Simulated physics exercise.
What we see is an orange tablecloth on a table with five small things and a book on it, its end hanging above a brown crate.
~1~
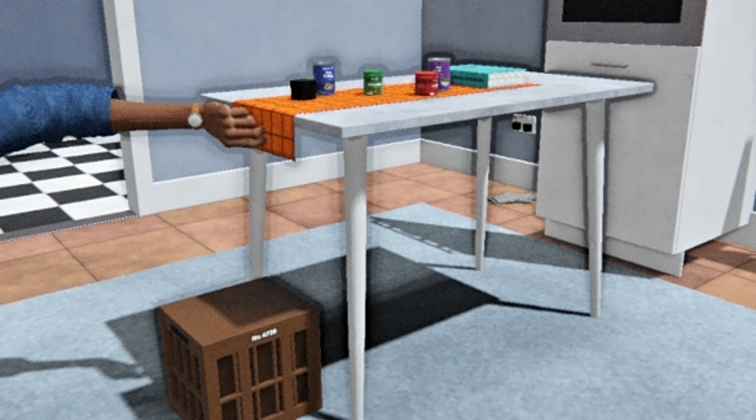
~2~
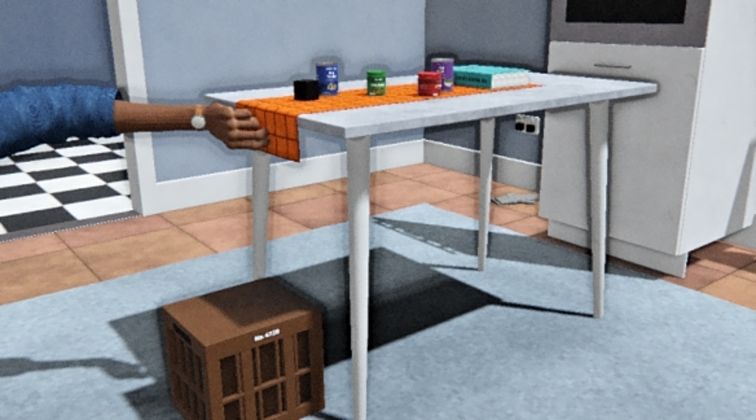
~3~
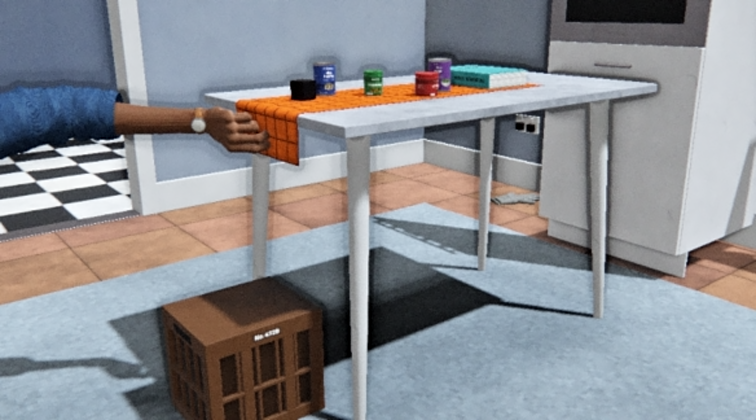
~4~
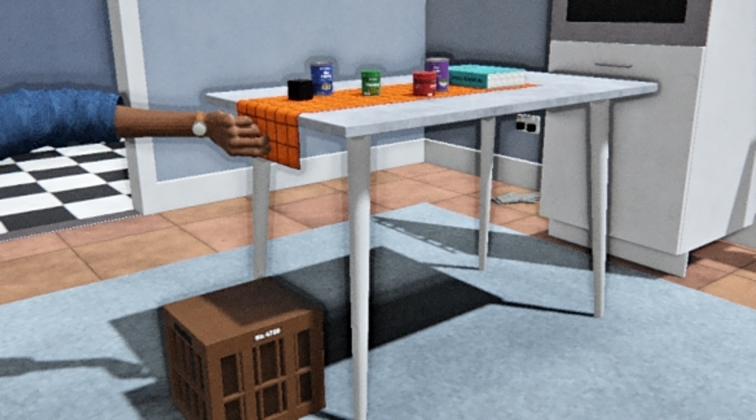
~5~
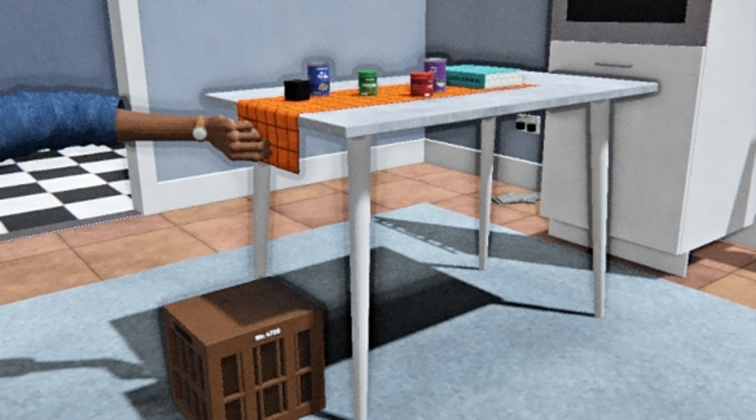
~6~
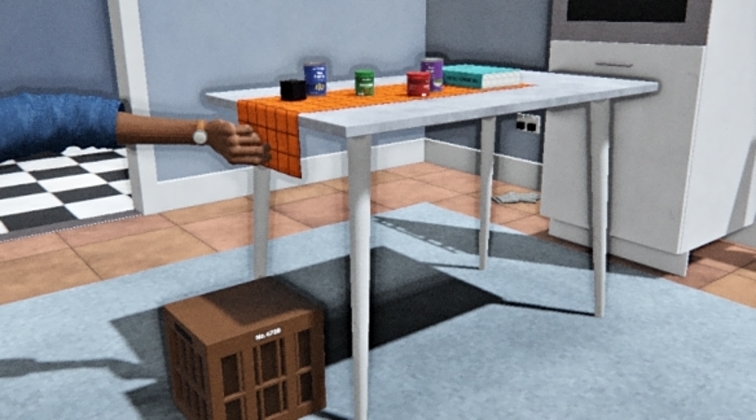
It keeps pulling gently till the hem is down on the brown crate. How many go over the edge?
It carries off three.
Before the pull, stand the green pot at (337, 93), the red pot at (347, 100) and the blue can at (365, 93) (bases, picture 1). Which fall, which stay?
The green pot tumbles off, the red pot comes down, the blue can is carried off.
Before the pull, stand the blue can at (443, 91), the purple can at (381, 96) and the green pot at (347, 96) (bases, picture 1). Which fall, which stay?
The blue can does not fall, the purple can falls, the green pot goes over.
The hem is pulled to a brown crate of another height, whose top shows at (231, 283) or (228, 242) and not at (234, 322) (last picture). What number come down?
It would be 2 and 1.
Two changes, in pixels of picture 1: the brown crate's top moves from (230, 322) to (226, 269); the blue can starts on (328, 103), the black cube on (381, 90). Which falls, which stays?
The blue can drops off, the black cube keeps its place on top.
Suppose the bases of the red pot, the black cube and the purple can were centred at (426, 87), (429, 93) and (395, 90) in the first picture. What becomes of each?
The red pot survives, the black cube survives, the purple can remains up.
A little later, hem near (271, 262); black cube and blue can gone.
Next, hem on the crate; black cube, blue can and green pot gone.
When it is over, hem on the crate; black cube, blue can and green pot gone. The answer is three.
